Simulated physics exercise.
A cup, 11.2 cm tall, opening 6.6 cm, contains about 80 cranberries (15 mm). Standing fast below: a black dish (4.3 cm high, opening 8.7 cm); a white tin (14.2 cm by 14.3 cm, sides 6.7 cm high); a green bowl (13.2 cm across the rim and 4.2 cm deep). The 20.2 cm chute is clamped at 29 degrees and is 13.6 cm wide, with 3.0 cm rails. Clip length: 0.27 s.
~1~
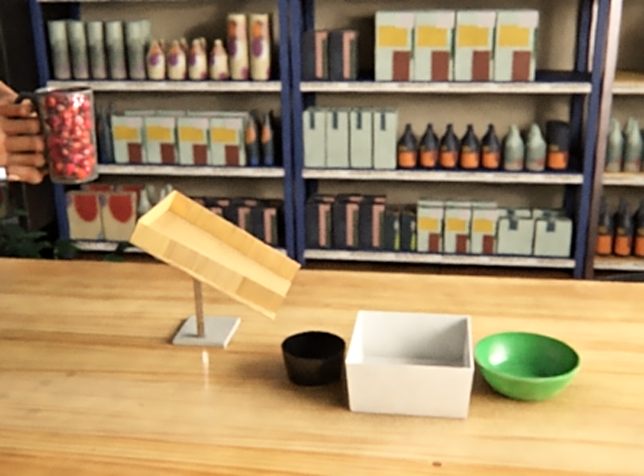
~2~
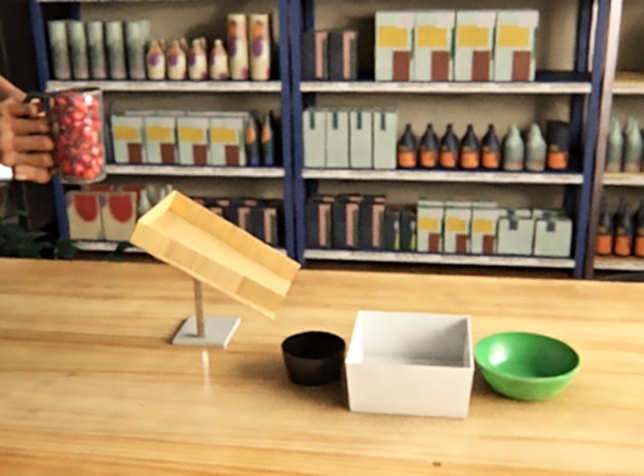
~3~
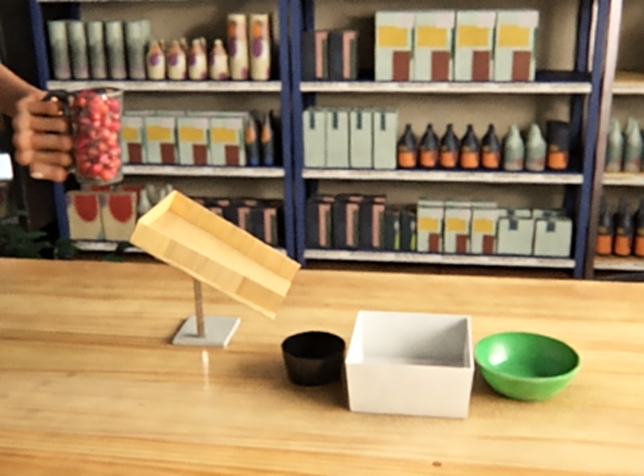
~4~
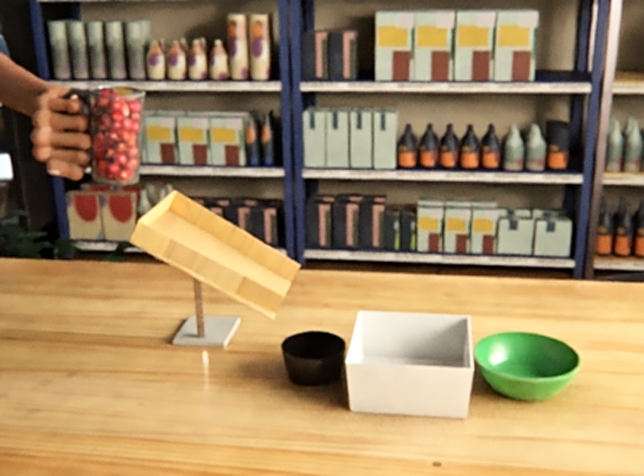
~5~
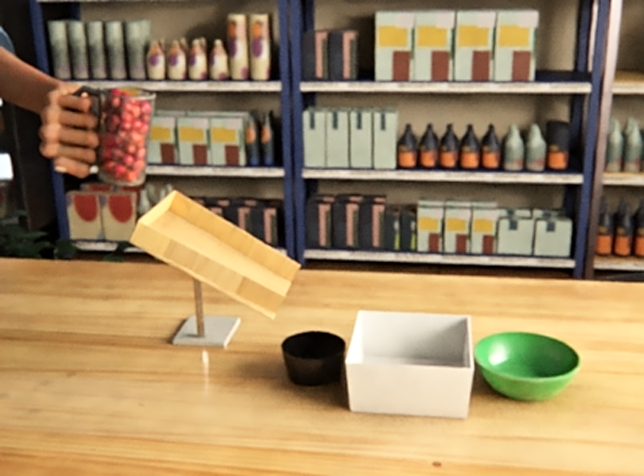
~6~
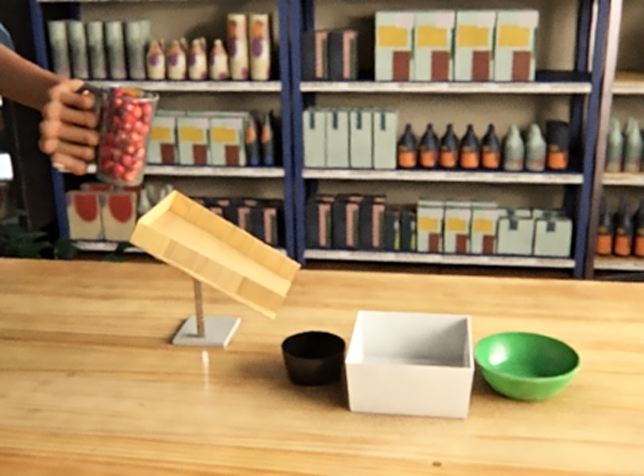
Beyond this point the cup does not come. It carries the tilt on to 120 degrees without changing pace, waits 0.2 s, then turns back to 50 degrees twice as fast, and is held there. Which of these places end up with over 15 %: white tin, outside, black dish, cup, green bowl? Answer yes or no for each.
White tin - no; outside everything - yes; black dish - yes; cup - no; green bowl - no.
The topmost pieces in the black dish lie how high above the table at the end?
Height at rest: Approx. 5.5 cm.
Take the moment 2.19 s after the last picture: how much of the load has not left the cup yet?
Near 0 in a hundred.
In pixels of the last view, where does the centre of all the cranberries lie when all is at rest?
Around (332, 371).
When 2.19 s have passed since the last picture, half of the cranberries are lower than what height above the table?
Around 6 cm above the table.
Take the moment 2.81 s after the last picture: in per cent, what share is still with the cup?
Close to 0 per cent of the load has not yet gone.
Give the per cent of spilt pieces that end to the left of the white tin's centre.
Close to 90 in a hundred.
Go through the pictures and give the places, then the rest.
In the first frame, cup at (66, 108); tilt 0 degrees; moved 0.0 cm; lip at (89, 91); top of the load at (72, 100); black dish at (314, 345); white tin at (411, 338); green bowl at (527, 354).
In the second frame, cup at (75, 109); tilt 1 degrees; moved 1.2 cm; lip at (98, 91); top of the load at (78, 101).
In the third frame, cup at (95, 109); tilt 3 degrees; moved 3.7 cm; lip at (119, 93); top of the load at (82, 101).
In the fourth frame, cup at (116, 110); tilt 6 degrees; moved 6.3 cm; low side right; lip at (141, 95); top of the load at (104, 101).
In the fifth frame, cup at (126, 111); tilt 10 degrees; moved 7.4 cm; low side right; lip at (153, 97); top of the load at (137, 101).
In the sixth frame, cup at (127, 112); tilt 13 degrees; moved 7.4 cm; low side right; lip at (155, 99); top of the load at (138, 102); black dish at (314, 345); white tin at (411, 338); green bowl at (527, 354).
Then, 0.85 s after the last picture, tilt 66 degrees; cup 100 %; middle of all pieces near (125, 136).
Then, 1.55 s after the last picture, tilt 110 degrees; slope 10 %, cup 90 %; middle of all pieces near (129, 143).
Then, 2.19 s after the last picture, tilt 101 degrees; slope 35 %, black dish 30 %, outside 20 %, in the air 15 %; middle of all pieces near (303, 323).
Then, 2.81 s after the last picture, tilt 50 degrees; white tin 5 %, black dish 45 %, outside 45 %, in the air 5 %; middle of all pieces near (335, 367).
In the end, white tin 5 %, slope 0 %, black dish 45 %, outside 50 %, cup 0 %, green bowl 0 %.
